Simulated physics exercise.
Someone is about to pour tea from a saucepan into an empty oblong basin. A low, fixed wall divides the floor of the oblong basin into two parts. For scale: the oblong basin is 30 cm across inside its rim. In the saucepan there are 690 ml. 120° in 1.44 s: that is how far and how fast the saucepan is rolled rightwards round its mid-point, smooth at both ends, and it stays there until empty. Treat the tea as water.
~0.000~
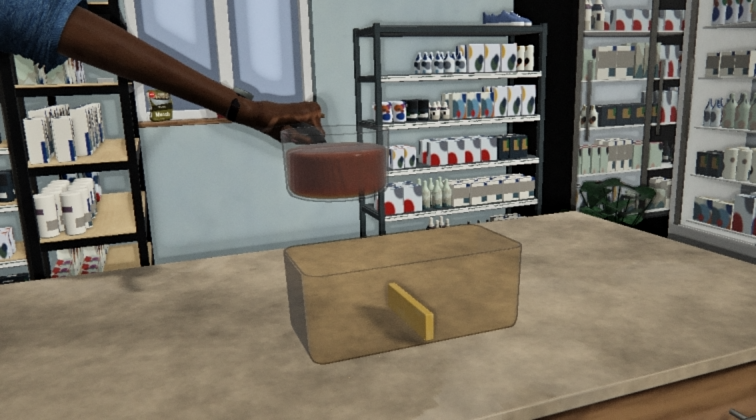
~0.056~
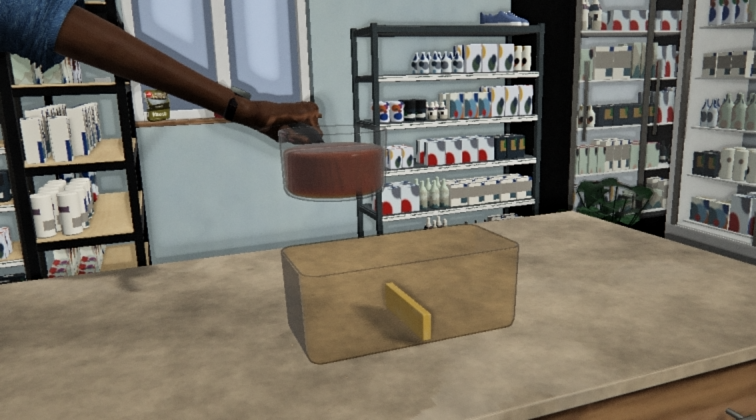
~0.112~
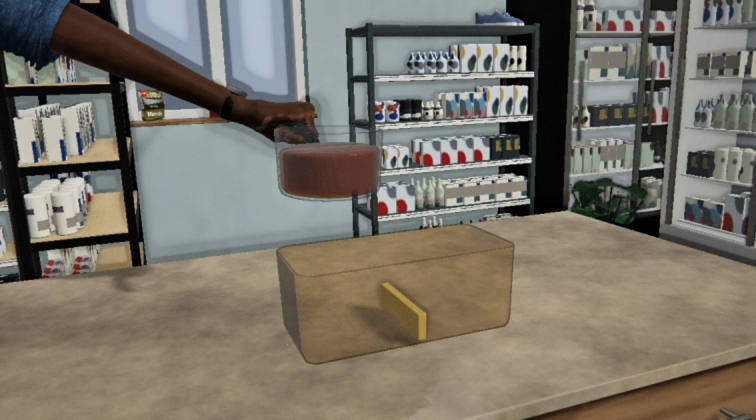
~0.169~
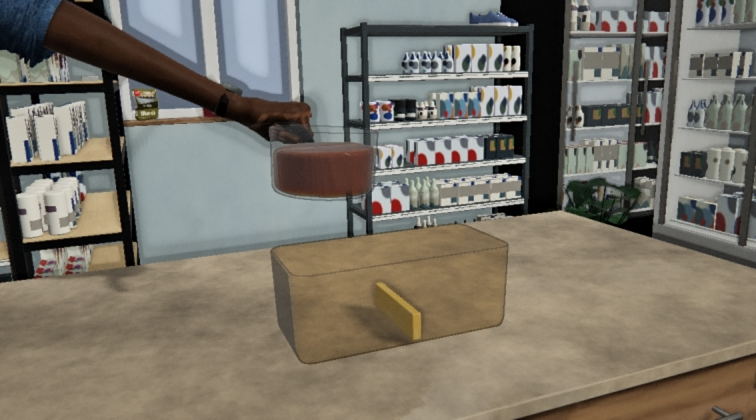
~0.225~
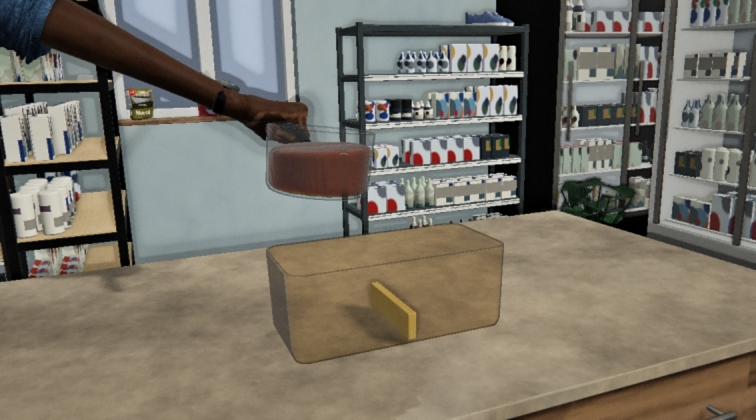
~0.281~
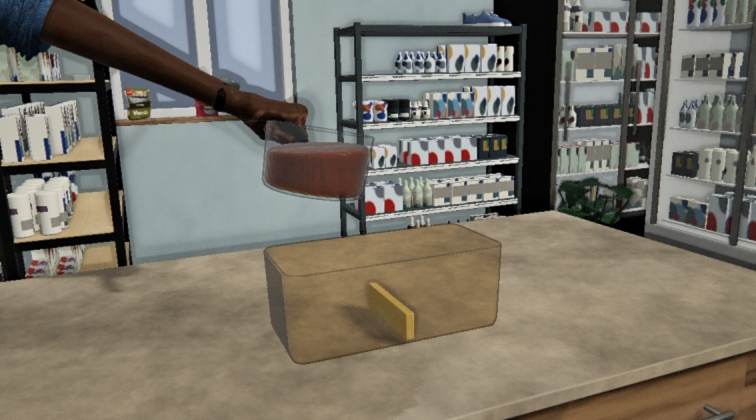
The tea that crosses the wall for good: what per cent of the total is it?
It is about 74 per cent of the total.
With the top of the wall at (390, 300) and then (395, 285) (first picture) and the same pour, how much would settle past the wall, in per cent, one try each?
I'd say 90 percent on the first go, 85 percent on the next.
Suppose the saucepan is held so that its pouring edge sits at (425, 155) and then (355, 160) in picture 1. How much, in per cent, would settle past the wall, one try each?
Some 90 and 30 per cent, in that order.
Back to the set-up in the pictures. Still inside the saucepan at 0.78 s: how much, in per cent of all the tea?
I'd put it near 64 percent.
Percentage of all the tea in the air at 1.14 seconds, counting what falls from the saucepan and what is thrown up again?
Something like 8 per cent is in the air then.
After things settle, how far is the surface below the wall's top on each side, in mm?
For the left, around 28 mm; for the right, around 8 mm.
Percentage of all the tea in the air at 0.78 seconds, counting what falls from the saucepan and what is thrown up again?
Roughly 26 %.
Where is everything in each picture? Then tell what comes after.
In the first picture, tilt 0°; pouring edge (384, 128); surface from (285, 152) to (381, 145); the oblong basin's rim runs from (293, 263) to (498, 235); the wall's top is at (409, 299).
In the second picture, tilt 0°; pouring edge (382, 129); surface from (283, 152) to (379, 145).
In the third picture, tilt 2°; pouring edge (378, 130); surface from (278, 152) to (374, 145).
In the fourth picture, tilt 4°; pouring edge (374, 132); surface from (274, 152) to (369, 146).
In the fifth picture, tilt 7°; pouring edge (370, 134); surface from (269, 150) to (365, 145).
In the sixth picture, tilt 11°; pouring edge (369, 138); surface from (267, 152) to (365, 146).
By 0.78 s the tilt is 68° and 64 per cent is still to pour, 1 is left of the wall and 10 right of it.
By 1.14 s the tilt is 108° and 8 per cent is still to pour, 11 is left of the wall and 73 right of it.
By 1.52 s the tilt is 120° and 0 per cent is still to pour, 24 is left of the wall and 75 right of it.
By 1.94 s the tilt is 120° and 0 per cent is still to pour, 25 is left of the wall and 74 right of it.
At rest 25 per cent lies left of the wall, 74 right of it and 1 outside.
